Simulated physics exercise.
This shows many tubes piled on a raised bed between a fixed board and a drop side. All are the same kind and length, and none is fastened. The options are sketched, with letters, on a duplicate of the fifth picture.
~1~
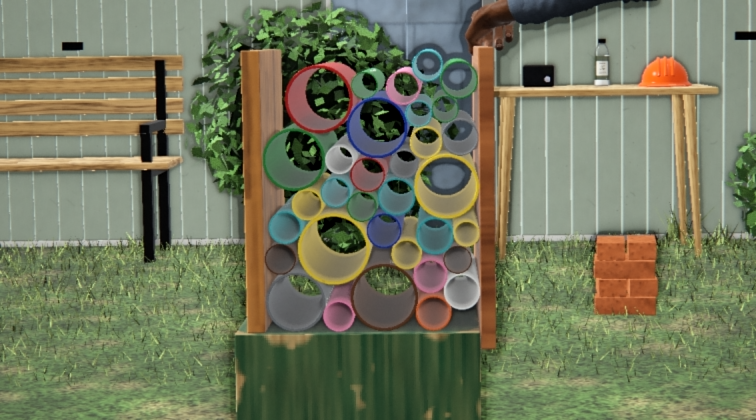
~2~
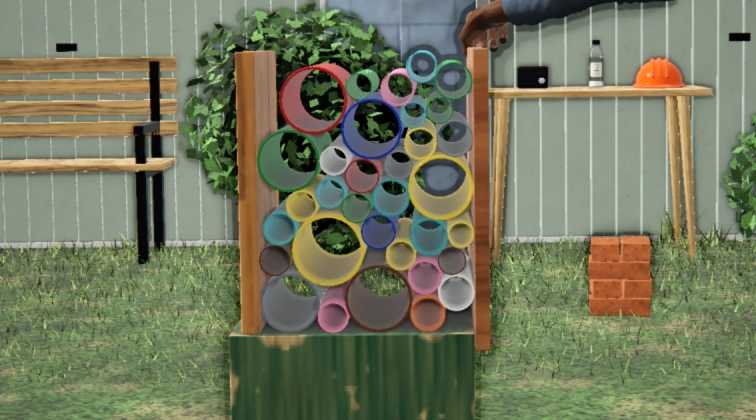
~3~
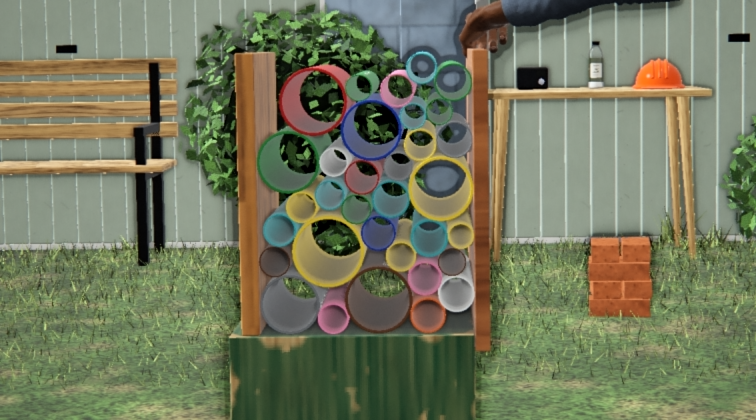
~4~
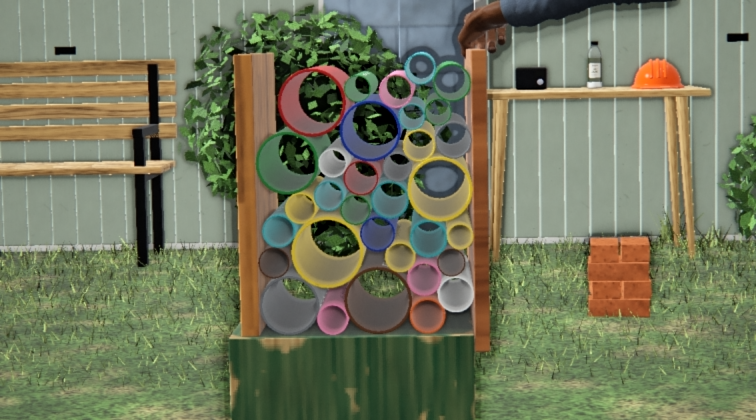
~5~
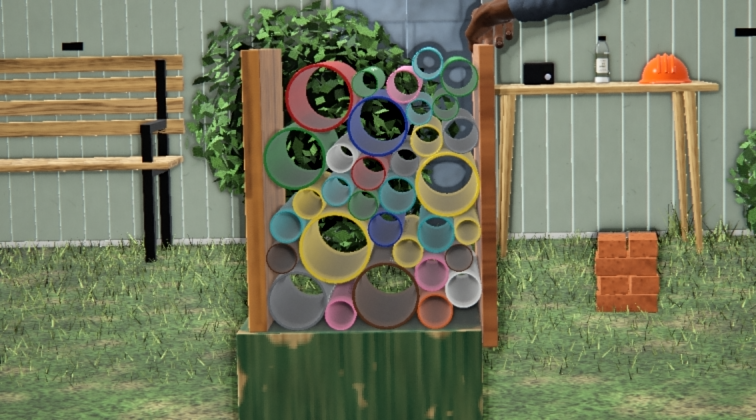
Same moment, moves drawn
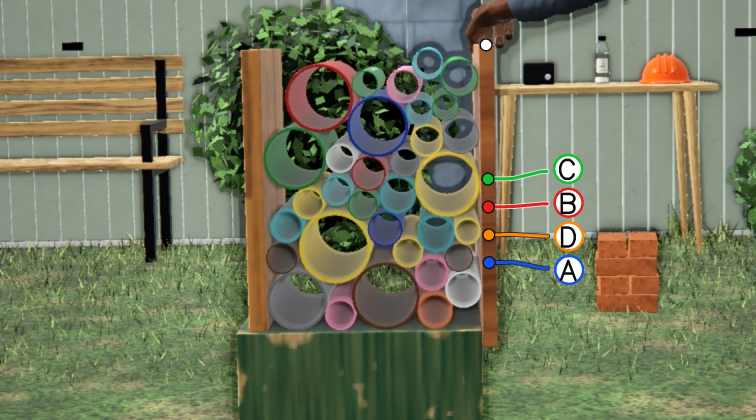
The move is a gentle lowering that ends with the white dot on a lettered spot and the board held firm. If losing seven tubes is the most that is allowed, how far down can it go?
Lower it to B and no more.
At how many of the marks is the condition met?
Two of them.
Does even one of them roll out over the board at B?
Yes, at B.
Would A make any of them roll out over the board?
At A: Yes.
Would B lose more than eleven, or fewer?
Fewer than eleven.
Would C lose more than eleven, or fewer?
Fewer than eleven.
On the marked copy, A at (490, 263); B at (489, 207); C at (488, 179); D at (489, 235); the white dot at (486, 45).
Following B. Soon after the start, top of the board (479, 133).
Later, top of the board (480, 207).
In the end, top of the board (480, 207), six out over the board.
As for the rest, A more than seven out over the board; C about four out over the board; D more than seven out over the board.
